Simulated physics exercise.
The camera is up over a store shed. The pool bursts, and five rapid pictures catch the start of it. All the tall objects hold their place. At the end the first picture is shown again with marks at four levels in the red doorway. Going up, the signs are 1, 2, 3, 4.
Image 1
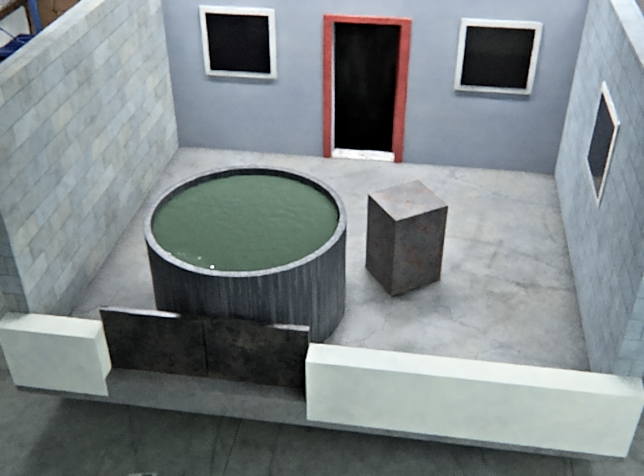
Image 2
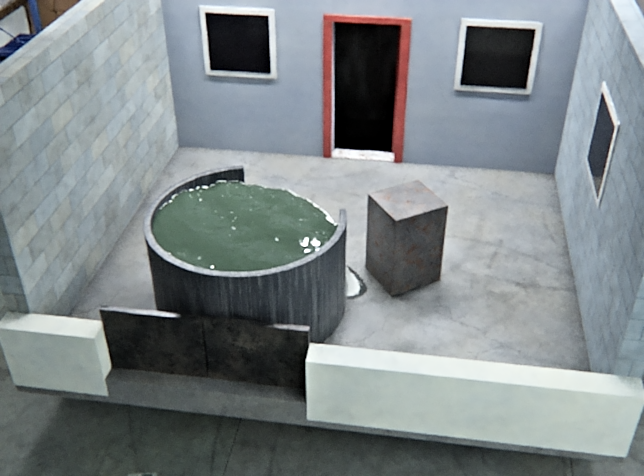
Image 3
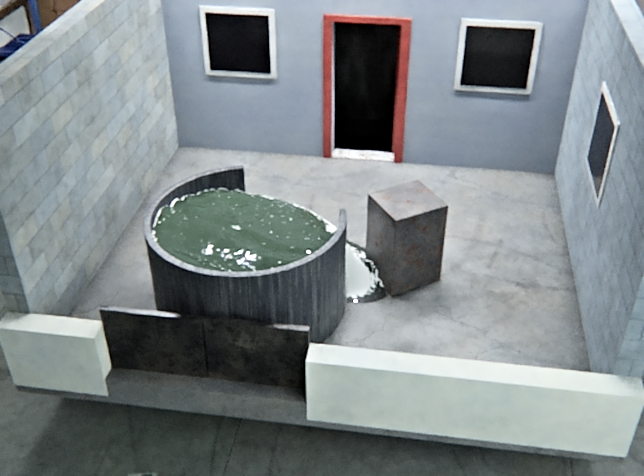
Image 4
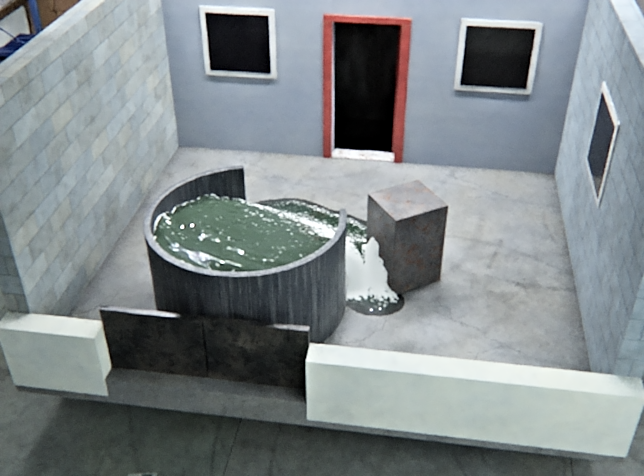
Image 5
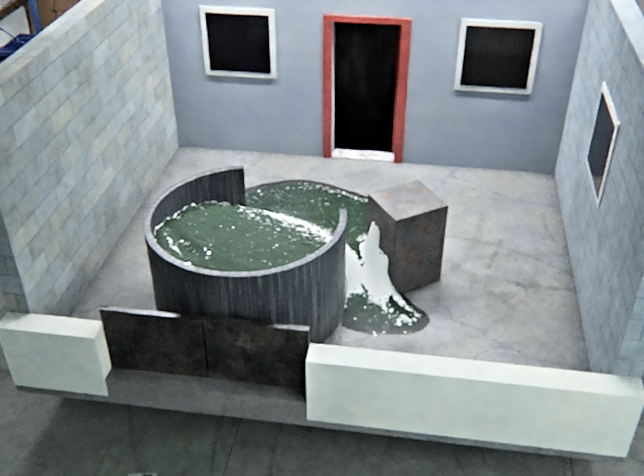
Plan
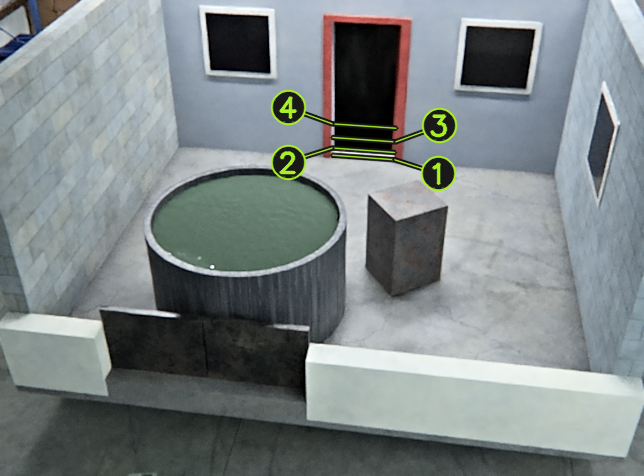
Green water sits still in a round grey pool inside a walled yard with a red doorway and a shut gate. The pool's back right side opens, and foaming water pours out beside a grey block, then spreads across the floor behind the pool and forward along its right side.
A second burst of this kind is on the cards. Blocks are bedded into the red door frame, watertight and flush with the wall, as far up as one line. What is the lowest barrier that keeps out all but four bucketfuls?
4.
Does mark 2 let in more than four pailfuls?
Yes.
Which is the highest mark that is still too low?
3.
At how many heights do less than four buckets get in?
One of the four.
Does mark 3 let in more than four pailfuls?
Yes.
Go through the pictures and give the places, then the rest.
Water in the pool at rest, its middle at (246, 221); foot of the red doorway at (363, 160); shut gate at (205, 328).
Water covers 2 % of the ground and shows as far out as (356, 292).
Water covers 6 % of the ground and shows as far out as (384, 288).
Water covers 12 % of the ground and shows as far out as (371, 299).
Water covers 20 % of the ground and shows as far out as (414, 316).
On the marked copy, 1 at (363, 157); 2 at (363, 150); 3 at (363, 139); 4 at (364, 126); from the bottom up 1, 2, 3, 4.
With 1, dozens of bucketfuls pour in.
With 2, dozens of bucketfuls pour in.
With 3, about 12 bucketfuls get in.
With 4, a splash gets over, under a bucket.
